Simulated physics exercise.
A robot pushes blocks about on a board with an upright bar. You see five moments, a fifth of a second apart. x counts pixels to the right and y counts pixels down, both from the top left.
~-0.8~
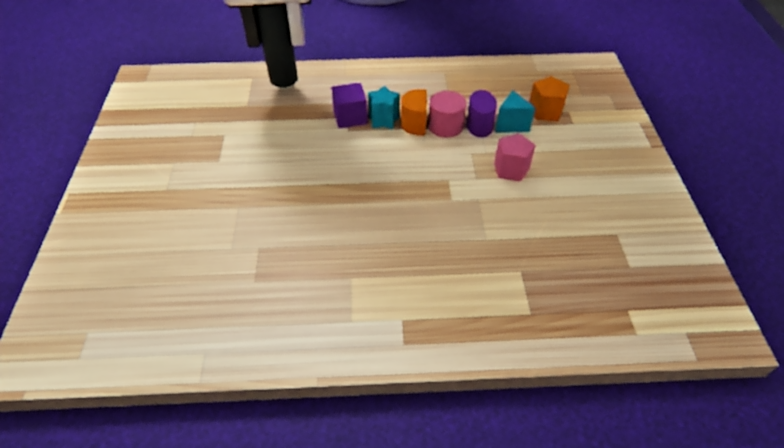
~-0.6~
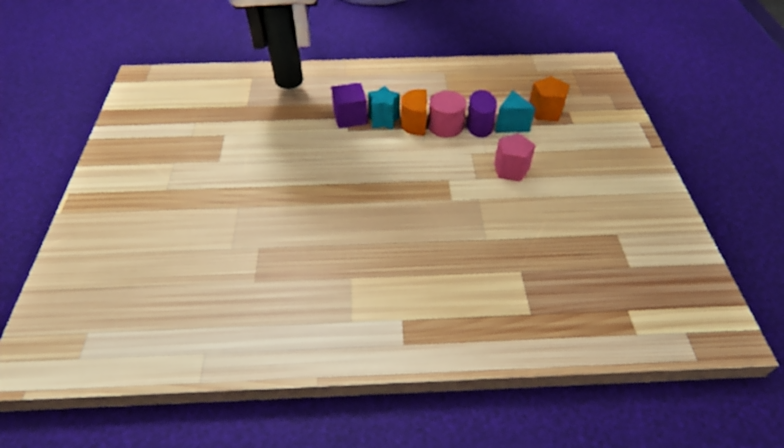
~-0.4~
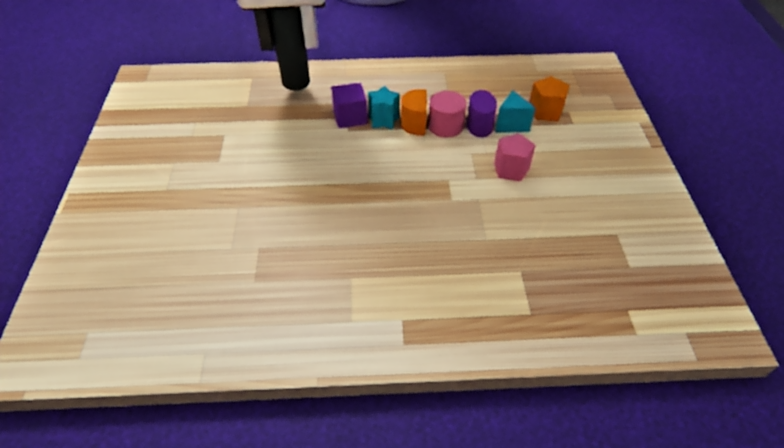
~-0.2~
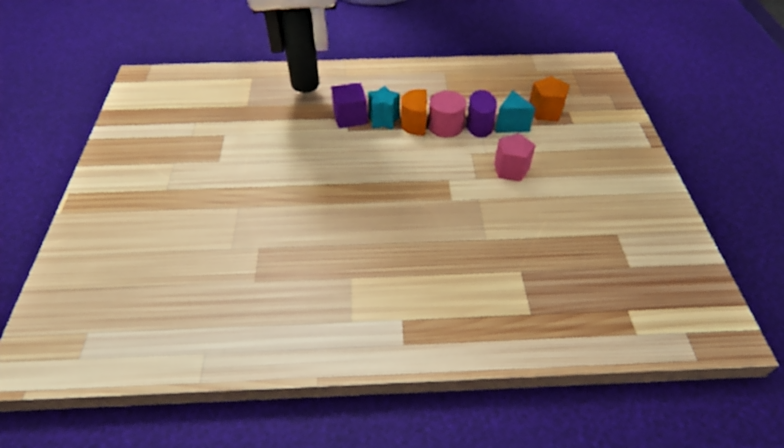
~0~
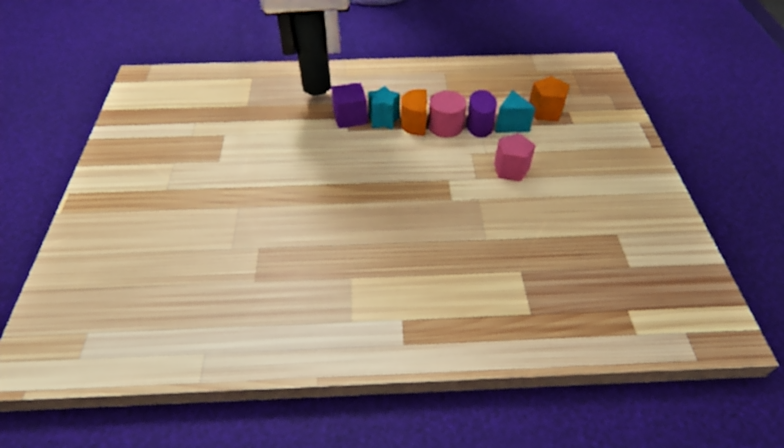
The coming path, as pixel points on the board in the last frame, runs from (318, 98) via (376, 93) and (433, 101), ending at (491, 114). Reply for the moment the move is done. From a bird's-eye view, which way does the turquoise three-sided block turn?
Spins counterclockwise.
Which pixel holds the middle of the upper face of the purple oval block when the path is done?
It is at (497, 109).
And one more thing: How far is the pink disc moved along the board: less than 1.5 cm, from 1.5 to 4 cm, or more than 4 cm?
My estimate: Under 1.5 cm.
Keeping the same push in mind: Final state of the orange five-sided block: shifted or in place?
That block remains where it is.
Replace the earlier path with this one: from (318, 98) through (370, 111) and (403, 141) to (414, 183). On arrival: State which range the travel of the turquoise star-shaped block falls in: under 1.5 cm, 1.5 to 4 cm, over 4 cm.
Travels over 4 cm.
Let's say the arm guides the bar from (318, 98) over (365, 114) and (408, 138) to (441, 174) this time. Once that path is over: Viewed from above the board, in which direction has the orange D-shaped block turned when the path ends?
Viewed from above, counterclockwise.
The first path, step by step. One third of the way, bar at (377, 82); nothing pushed yet.
Two thirds of the way, bar at (435, 90); nothing pushed yet.
At the end, bar at (493, 103); pink disc still; purple oval block at (497, 109), turned 60° clockwise; turquoise three-sided block at (527, 106), turned 40° anticlockwise; orange five-sided block still.
